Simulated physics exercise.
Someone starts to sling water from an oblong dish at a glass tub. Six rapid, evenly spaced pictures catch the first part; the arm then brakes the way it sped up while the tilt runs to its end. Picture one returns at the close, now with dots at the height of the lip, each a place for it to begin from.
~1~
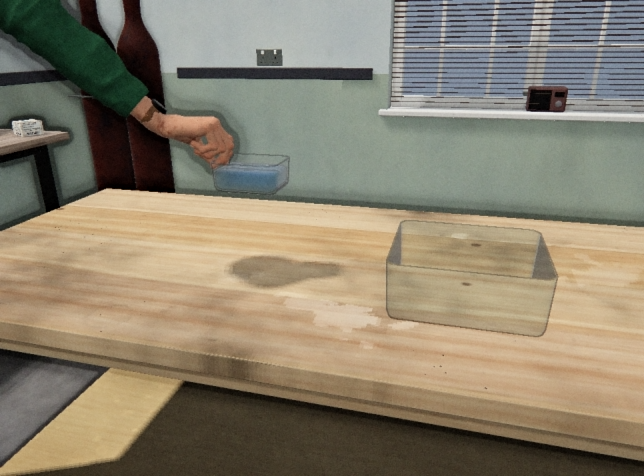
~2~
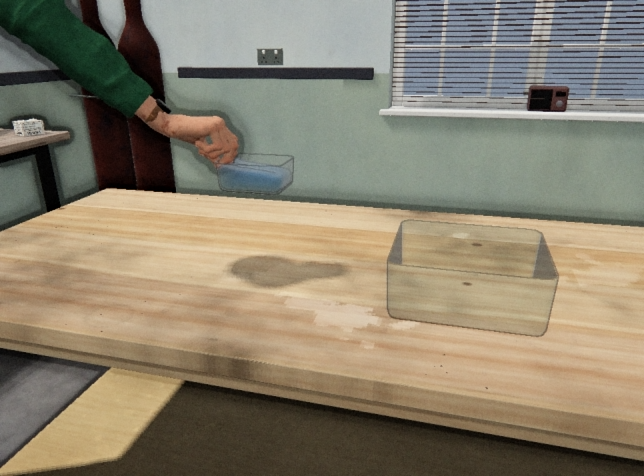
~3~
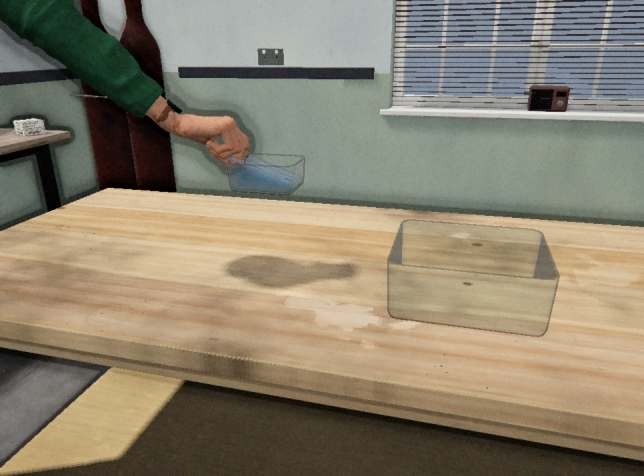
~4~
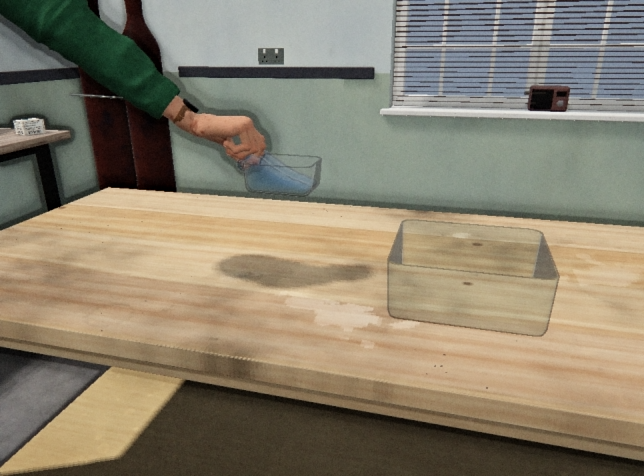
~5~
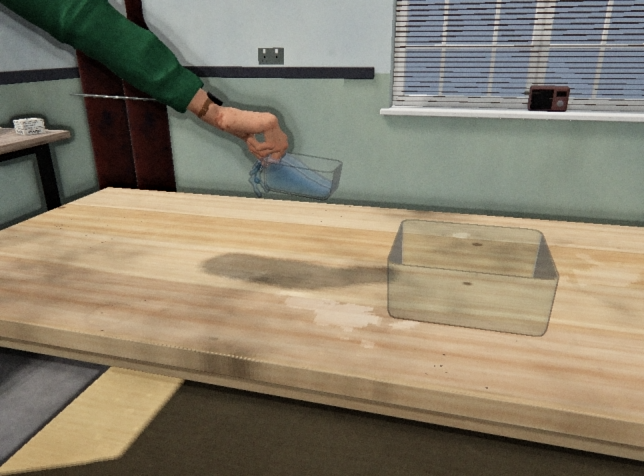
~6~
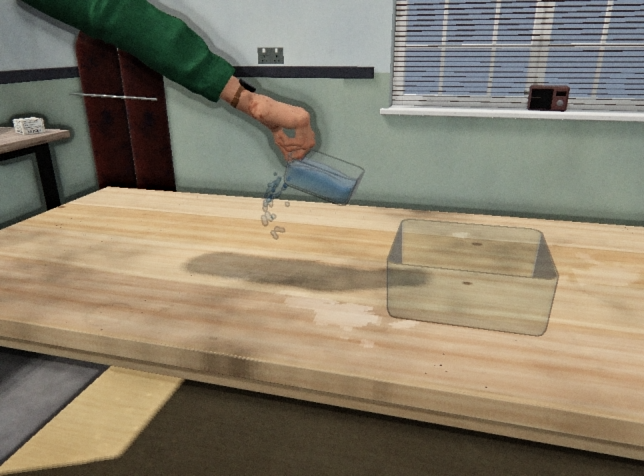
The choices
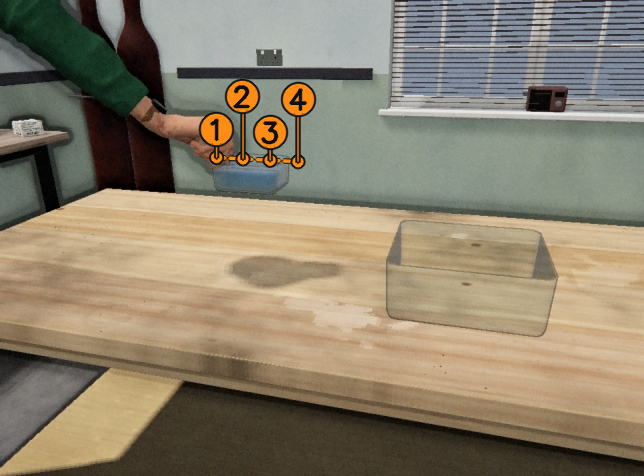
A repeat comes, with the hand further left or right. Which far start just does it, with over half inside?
Choose 2.
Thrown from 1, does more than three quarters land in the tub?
No.
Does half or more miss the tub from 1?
Yes.
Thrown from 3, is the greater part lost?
No.
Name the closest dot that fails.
The answer is 1.
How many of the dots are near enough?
Three of them.
In orange, 1 at (216, 157); 2 at (242, 158); 3 at (270, 160); 4 at (298, 161).
For dot 1, about 31 % lands in the tub, 65 % falls short and 5 % goes beside or beyond.
For dot 2, about 64 % lands in the tub, 31 % falls short and 5 % goes beside or beyond.
For dot 3, about 77 % lands in the tub, 15 % falls short and 8 % goes beside or beyond.
For dot 4, about 86 % lands in the tub, 10 % falls short and 3 % goes beside or beyond.
